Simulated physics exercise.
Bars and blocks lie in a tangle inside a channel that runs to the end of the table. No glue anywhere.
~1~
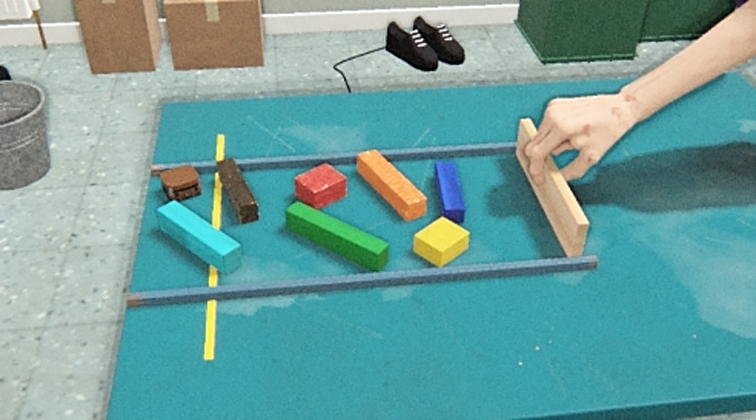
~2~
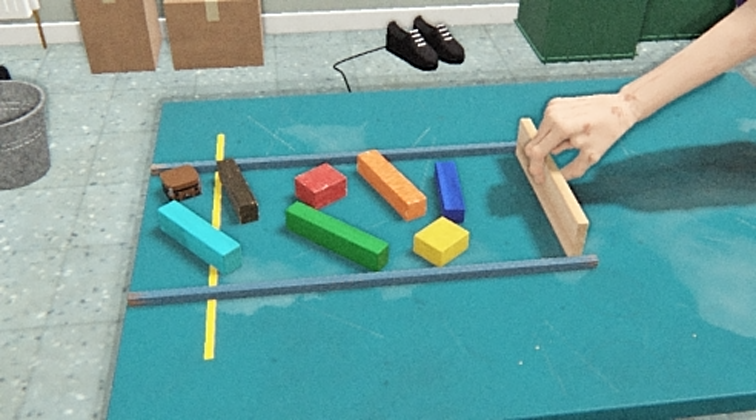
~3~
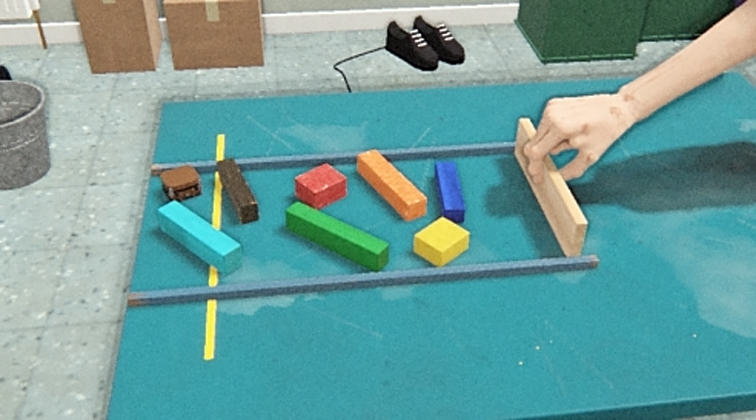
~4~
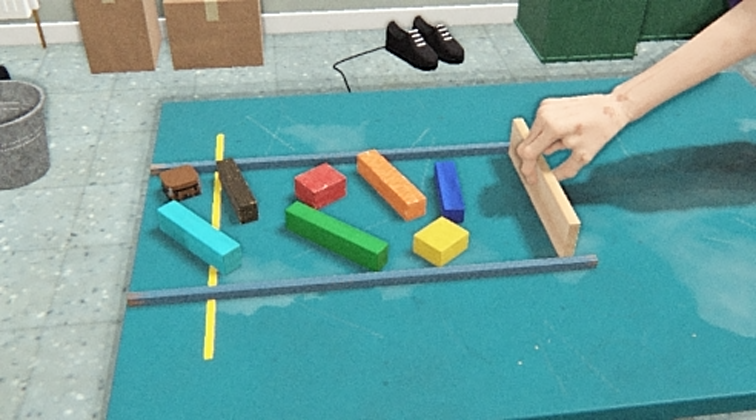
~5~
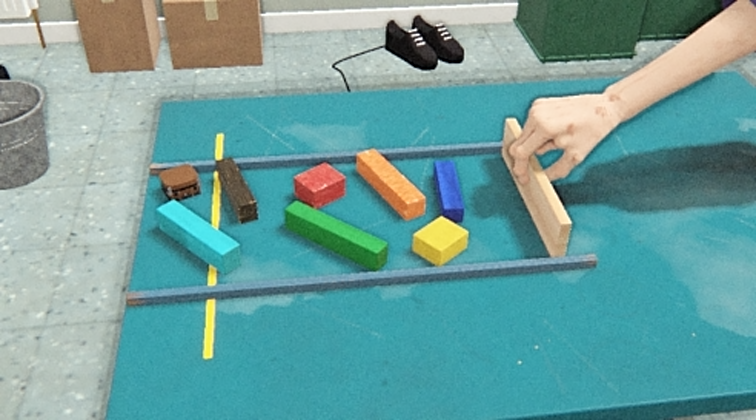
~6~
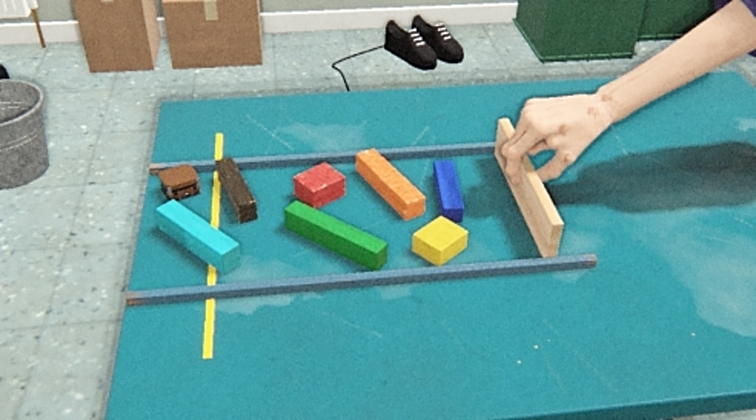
At the start, a hand holds a wooden board upright at the right end of a channel on a teal table, with colourful bars and blocks scattered to its left. The hand then slides the board slightly leftward between the rails, while the bars and blocks stay in place.
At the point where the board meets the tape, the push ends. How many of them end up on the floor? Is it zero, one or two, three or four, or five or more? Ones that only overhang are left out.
I would say three or four end up on the floor.
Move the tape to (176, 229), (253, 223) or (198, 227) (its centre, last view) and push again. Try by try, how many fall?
Tallies in the order given: 5, 1, 4.
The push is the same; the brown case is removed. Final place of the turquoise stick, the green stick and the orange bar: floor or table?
Outcome for the turquoise stick: It drops; for the green stick: It stays; for the orange bar: It stays.
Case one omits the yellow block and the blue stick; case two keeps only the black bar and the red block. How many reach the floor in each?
The answer is 1 and then 0.
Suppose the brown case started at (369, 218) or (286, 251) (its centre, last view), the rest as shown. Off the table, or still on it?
So in the first try it is not lost, and in the second it ends up below.
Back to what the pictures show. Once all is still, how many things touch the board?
At rest, 2 are in contact.
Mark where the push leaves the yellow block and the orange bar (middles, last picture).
I'd put one at around (190, 250) and the other at around (183, 196).
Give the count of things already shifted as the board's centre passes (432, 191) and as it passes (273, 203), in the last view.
So 3, and at the other place 8.
Early on, none off yet; brown case at rest near (180, 183); turquoise stick at rest near (198, 236); black bar at rest near (236, 189).
A while later, none off yet; brown case at rest near (180, 183); turquoise stick at rest near (198, 236); black bar travelled a little near (215, 189).
Finally, the number that fall off is three or four; lost, black bar, turquoise stick and brown case.
